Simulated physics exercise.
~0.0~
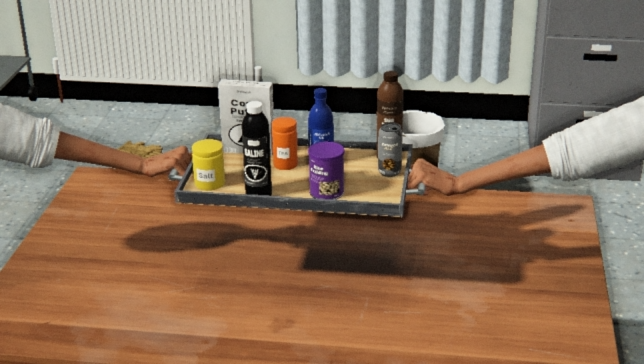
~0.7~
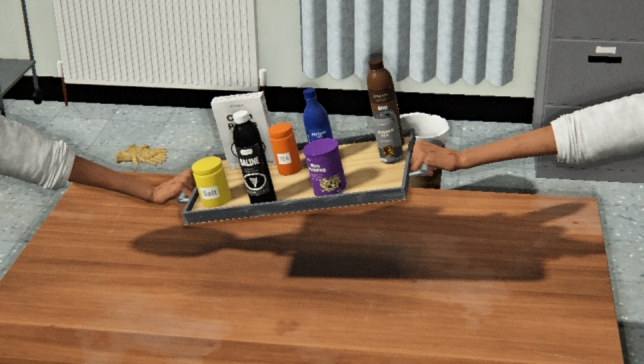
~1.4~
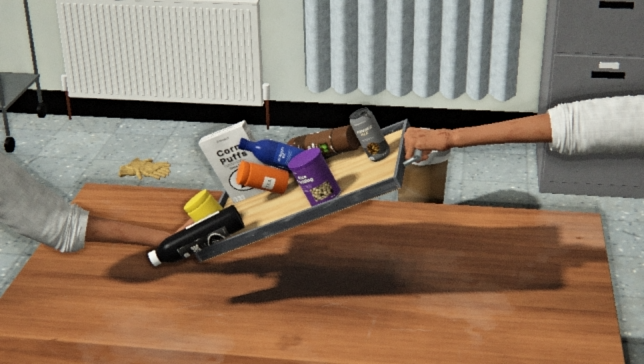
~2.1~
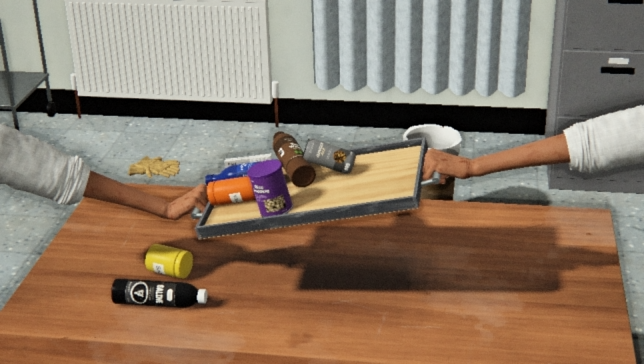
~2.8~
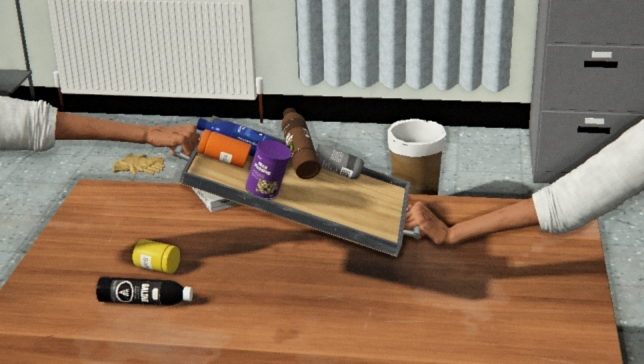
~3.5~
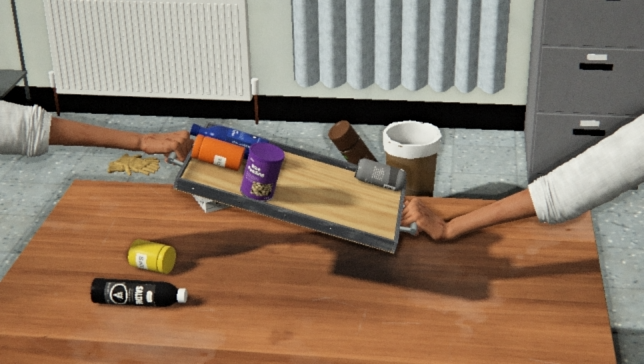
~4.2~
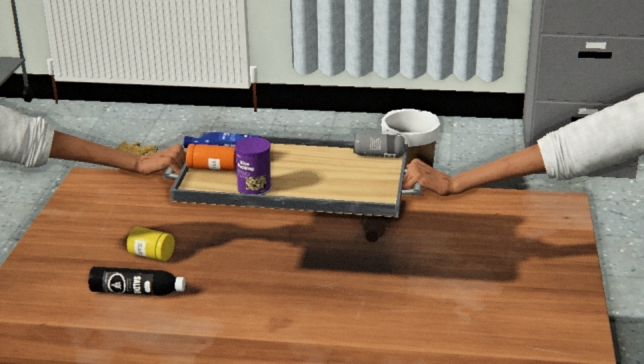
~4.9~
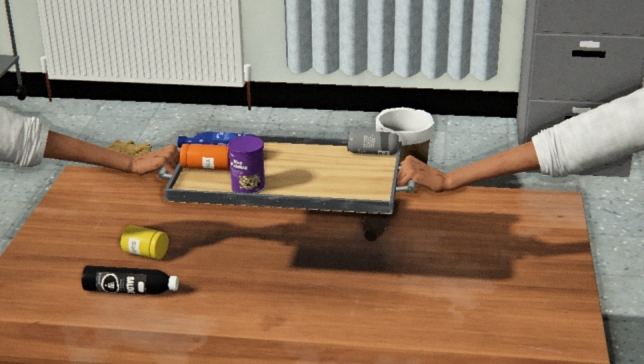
Two hands tip a loaded tray left, then right, spilling four items before levelling it.
